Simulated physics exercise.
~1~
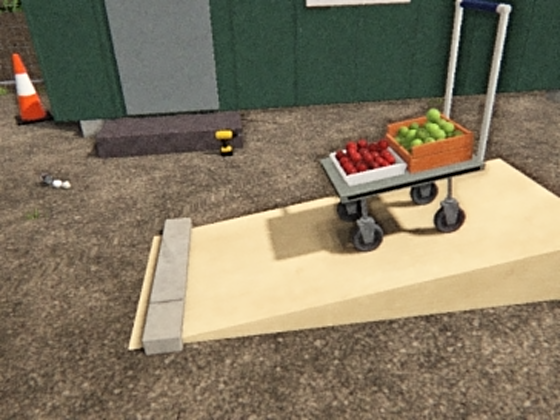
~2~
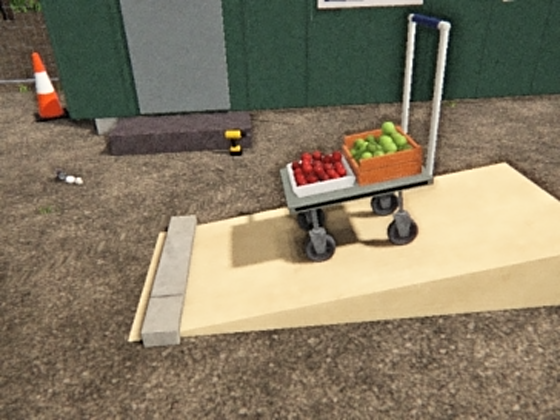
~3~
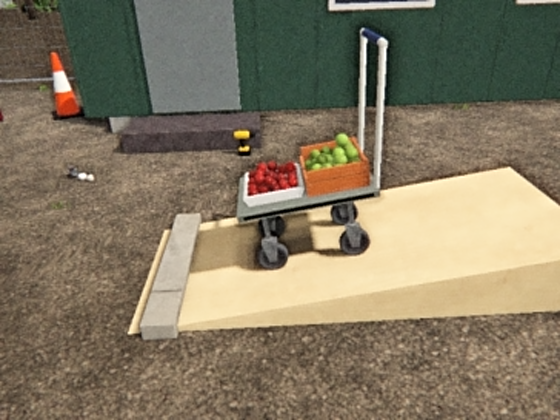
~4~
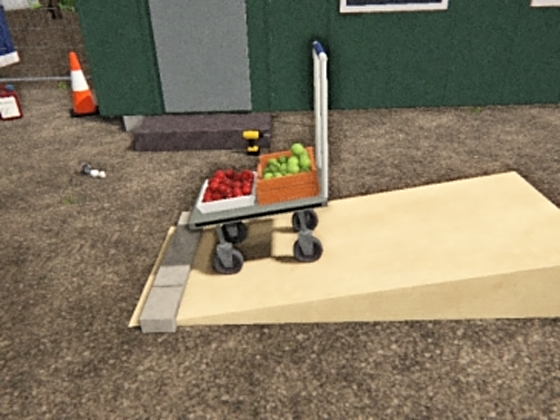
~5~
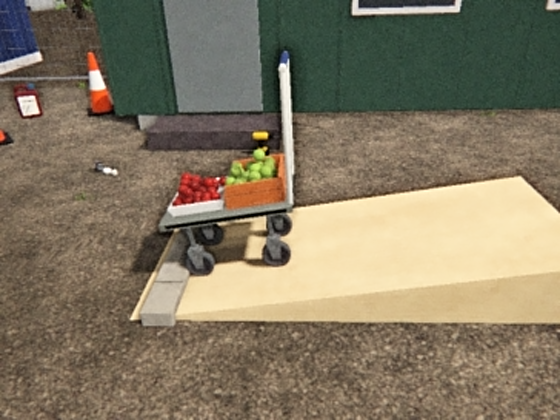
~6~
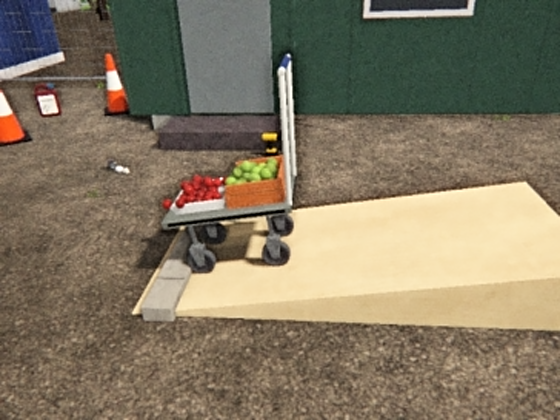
A trolley with a tall handle rolls left down a pale ramp, carrying a white box of red apples in front of an orange box of green ones. Behind it stand a green building, a grey door and a traffic cone. The load stays in place as the trolley nears the grey kerb at the foot of the ramp. The front wheels reach the kerb and the trolley stops there, still upright. Some red apples shift toward the left end of the white box, and at the close most remain inside, while the green apples stay heaped in theirs.
